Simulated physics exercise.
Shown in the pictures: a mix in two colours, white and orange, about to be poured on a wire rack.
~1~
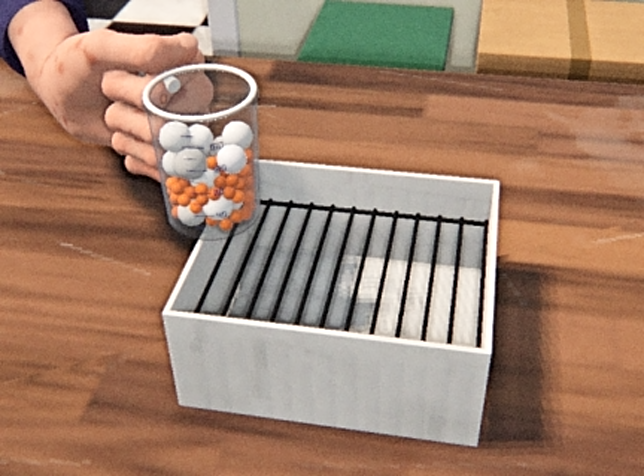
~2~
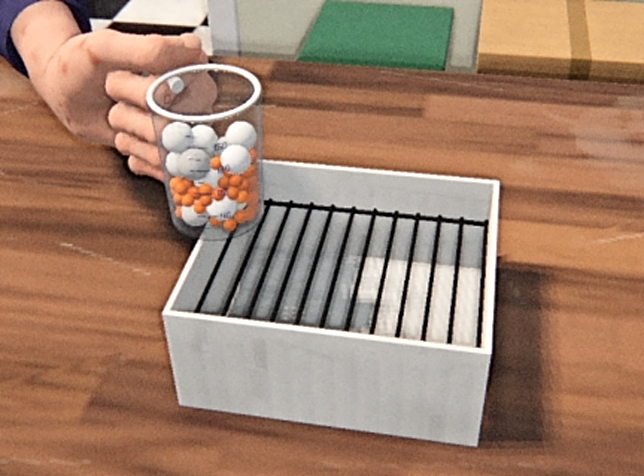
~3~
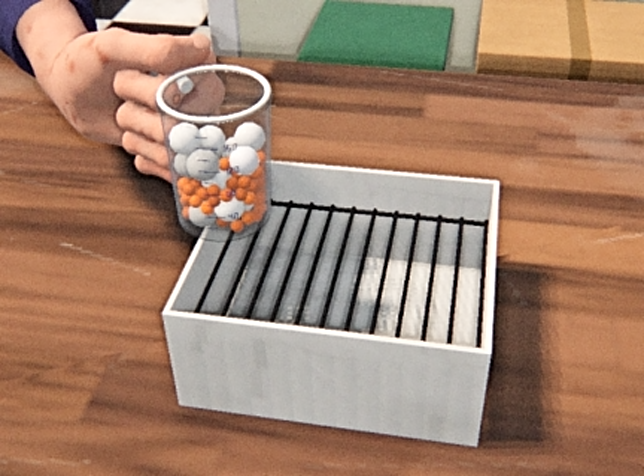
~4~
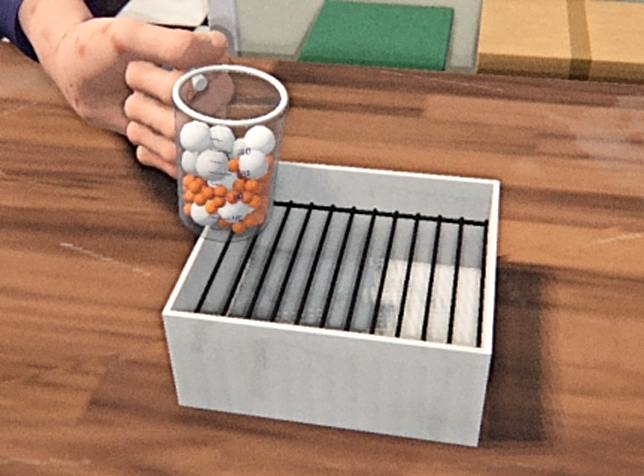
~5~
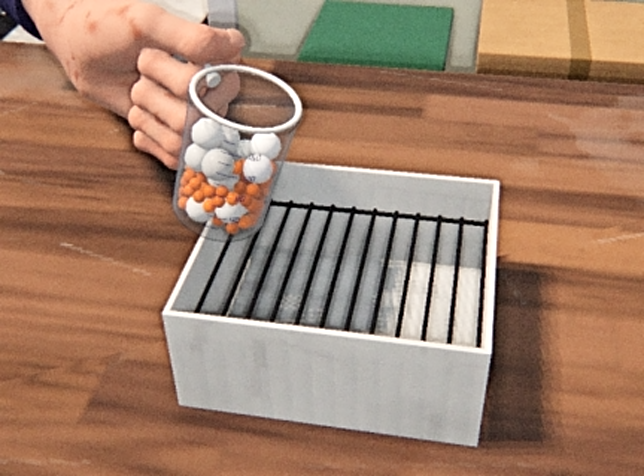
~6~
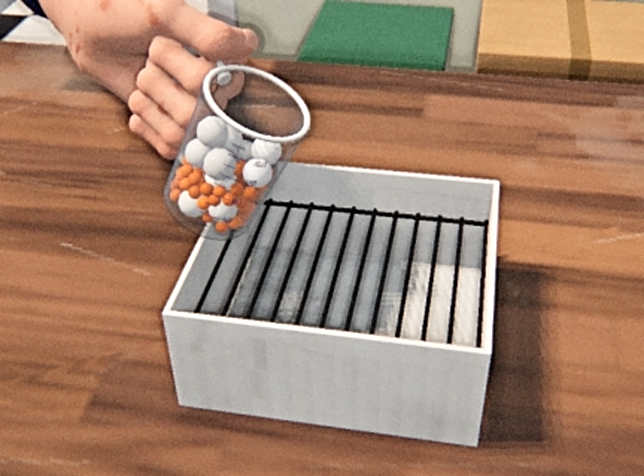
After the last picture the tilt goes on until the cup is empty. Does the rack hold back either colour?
The white bits sit on the grille. Orange bits? They slip past the grid.
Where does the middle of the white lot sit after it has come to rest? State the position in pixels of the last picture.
The centre comes to rest roughly at (393, 285).
Then, 0.58 s past the last view, white ones, all in the cup; orange ones, all in the cup.
Then, 1.09 s past the last view, white ones, about half in the cup, about half on or over the wires; orange ones, nearly all in the cup, a small part on or over the wires.
Then, 1.53 s past the last view, white ones, all on or over the wires; orange ones, about a quarter on or over the wires, most under the rack.
Finally, white ones, all on the wires, none under the rack; orange ones, all under the rack.
